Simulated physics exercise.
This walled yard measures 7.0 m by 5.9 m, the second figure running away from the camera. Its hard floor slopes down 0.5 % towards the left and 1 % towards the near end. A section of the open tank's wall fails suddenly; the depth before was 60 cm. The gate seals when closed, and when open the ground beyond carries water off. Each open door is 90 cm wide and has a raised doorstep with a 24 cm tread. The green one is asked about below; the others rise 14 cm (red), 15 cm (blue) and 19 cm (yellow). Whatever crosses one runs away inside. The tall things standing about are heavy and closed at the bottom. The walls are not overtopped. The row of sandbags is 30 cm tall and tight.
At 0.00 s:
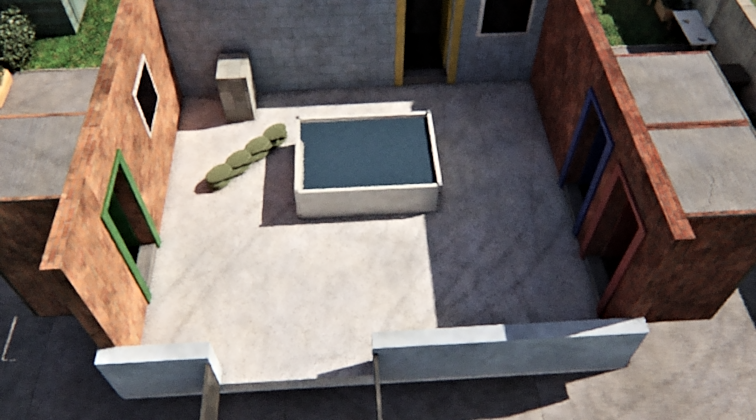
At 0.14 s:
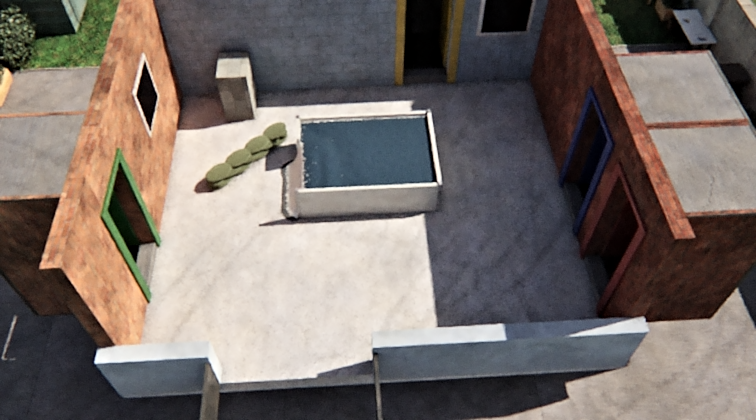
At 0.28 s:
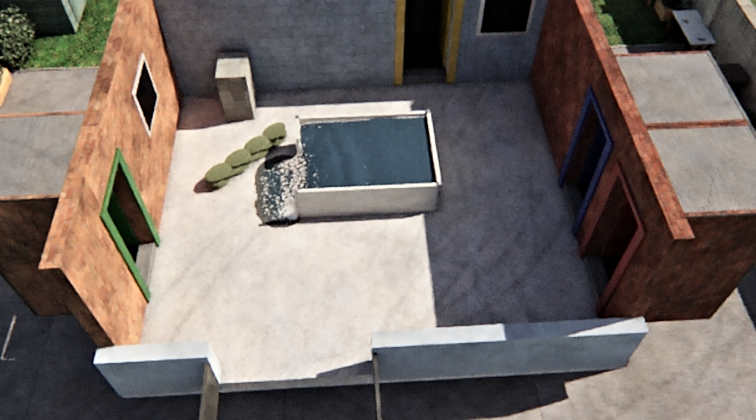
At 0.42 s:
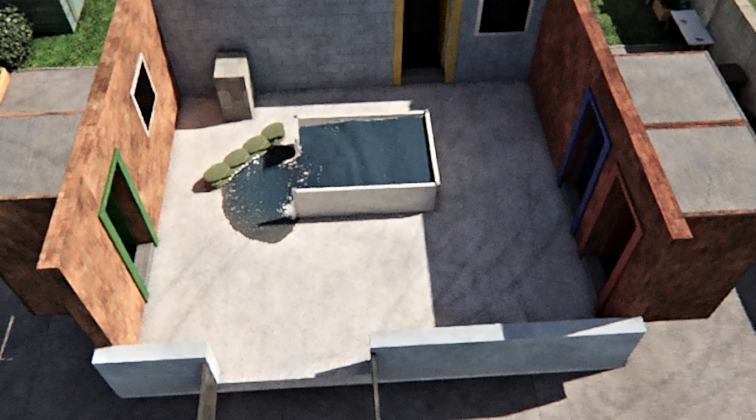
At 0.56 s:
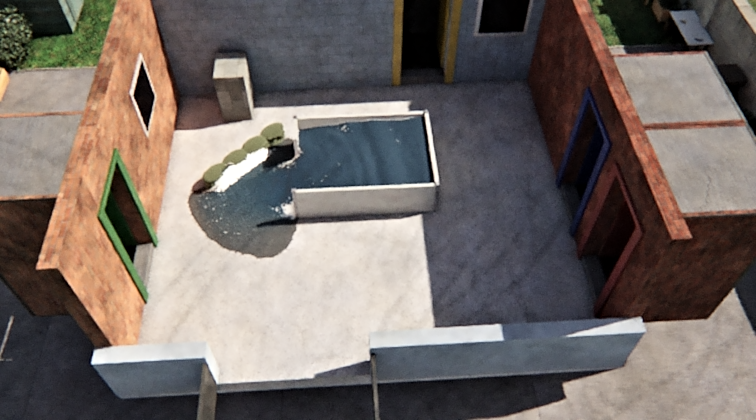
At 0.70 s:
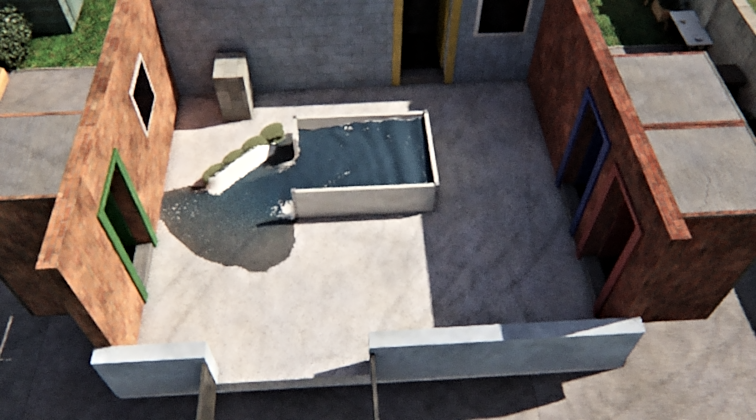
Water in the open tank burst out through its left wall in the walled yard, splashed onto the pale floor beside the round bushes, then spread left and nearer in a widening dark pool.
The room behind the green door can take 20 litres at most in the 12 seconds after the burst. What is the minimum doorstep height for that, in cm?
Some 23 cm above the ground.
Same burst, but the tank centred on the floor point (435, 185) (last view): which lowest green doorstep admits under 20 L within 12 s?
Some 19 cm.
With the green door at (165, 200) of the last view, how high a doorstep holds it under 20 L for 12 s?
About 24 cm.
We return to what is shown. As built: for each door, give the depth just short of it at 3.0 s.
In cm: Red 0, blue 0, yellow 0, green 24.
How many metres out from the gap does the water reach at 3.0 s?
Some 4.0 m out.
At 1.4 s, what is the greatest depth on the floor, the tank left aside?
About 36 cm.
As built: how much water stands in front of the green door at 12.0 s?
Some 7.5 cm.
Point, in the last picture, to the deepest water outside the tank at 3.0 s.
At about (133, 373).
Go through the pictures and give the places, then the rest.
In the first picture, the open tank at (366, 153) is whole and still, 60 cm deep; the green door at (135, 235) is dry.
In the second picture, the gap is at (301, 180), the front 0.3 m out at (286, 208); the back of the open tank holds 60 cm.
In the third picture, the gap is at (301, 182), the front 0.8 m out at (259, 180); the back of the open tank holds 60 cm.
In the fourth picture, water pours out at (299, 183) and has run 1.3 m, to (226, 192); about 8 cm deep outside, 60 cm at the back.
In the fifth picture, the gap is at (299, 183), the front 1.8 m out at (194, 202); the back of the open tank holds 60 cm.
In the sixth picture, water pours out at (298, 183) and has run 2.4 m, to (161, 209); about 6 cm deep outside, 56 cm at the back; the green door at (132, 234), 2.8 m from the gap, is still 0.8 m from the nearest water.
After 1.4 s water covers 15 % of the floor, deepest (36 cm) near (237, 179); 23 cm at the green door, 0 litres in over its 15 cm doorstep.
After 3.0 s water covers 35 % of the floor, deepest (42 cm) near (133, 373); 24 cm at the green door, 68 litres in over its 15 cm doorstep.
After 12.0 s water covers 95 % of the floor, deepest (10 cm) near (133, 373); 7 cm at the green door, 95 litres in over its 15 cm doorstep.
At the green door as built, the water arrived by 1.1 s and peaked near 27 cm at 2.2 s.
Run again over the same 12 s with other heights there, 35 litres in over 21 cm, 4 litres over 28.5 cm. The limit of 20 litres is kept from about 23 cm up.
